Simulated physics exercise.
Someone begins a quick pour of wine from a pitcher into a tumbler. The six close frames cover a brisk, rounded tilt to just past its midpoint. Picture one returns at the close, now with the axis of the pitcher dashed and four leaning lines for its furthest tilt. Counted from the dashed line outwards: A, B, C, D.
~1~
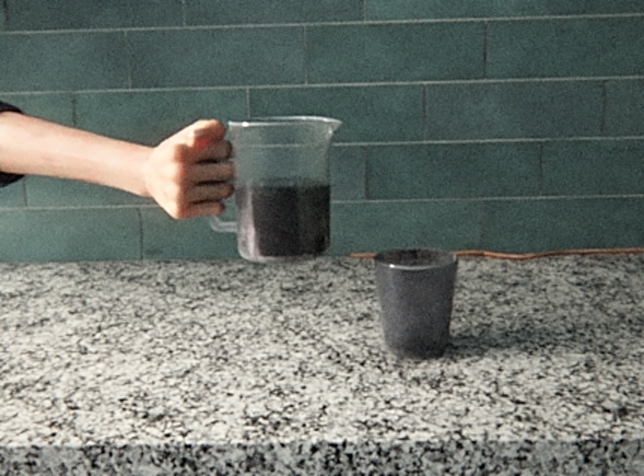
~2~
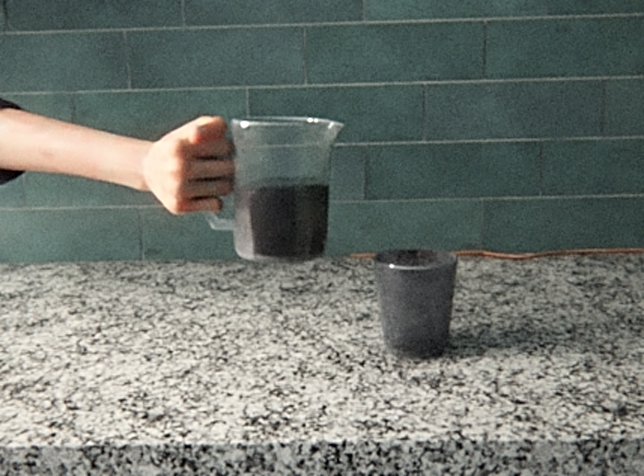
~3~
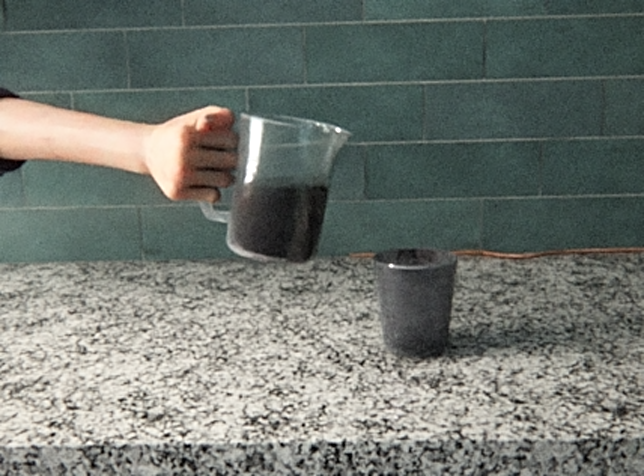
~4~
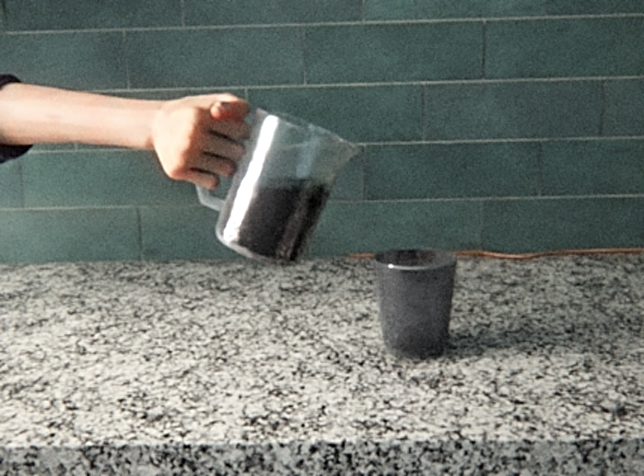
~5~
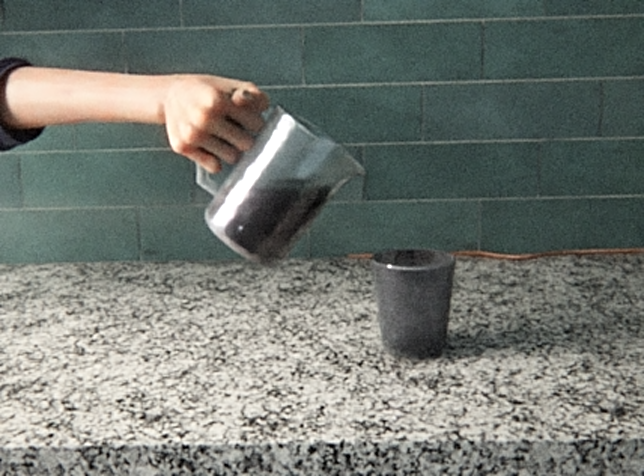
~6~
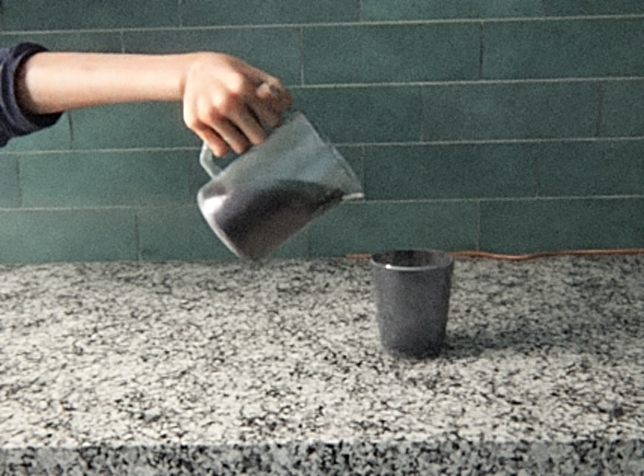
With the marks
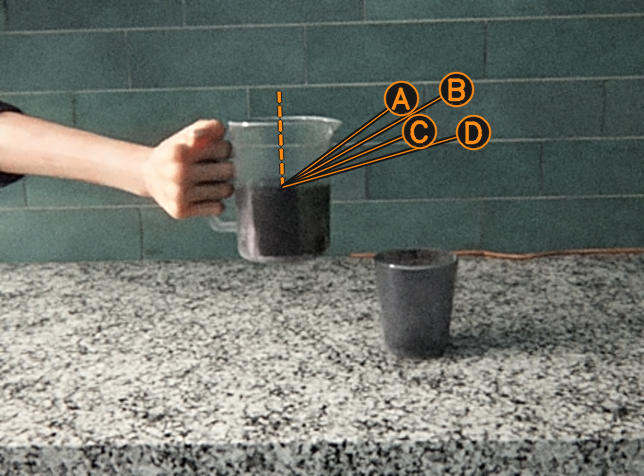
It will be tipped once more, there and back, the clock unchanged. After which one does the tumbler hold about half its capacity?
The answer is mark D.
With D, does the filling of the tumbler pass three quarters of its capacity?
No, it does not.
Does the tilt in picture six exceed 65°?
No, it does not.
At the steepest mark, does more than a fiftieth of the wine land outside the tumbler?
No, it does not.
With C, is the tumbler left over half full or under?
Under half.
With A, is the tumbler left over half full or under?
Under.
On the marked copy, A at (388, 109); B at (441, 97); C at (403, 136); D at (456, 137).
Choosing A, the tumbler ends with about 5 % of what it can hold.
Choosing B, the tumbler ends with about 16 % of what it can hold.
Choosing C, the tumbler ends with about 34 % of what it can hold.
Choosing D, the tumbler ends with about 53 % of what it can hold.
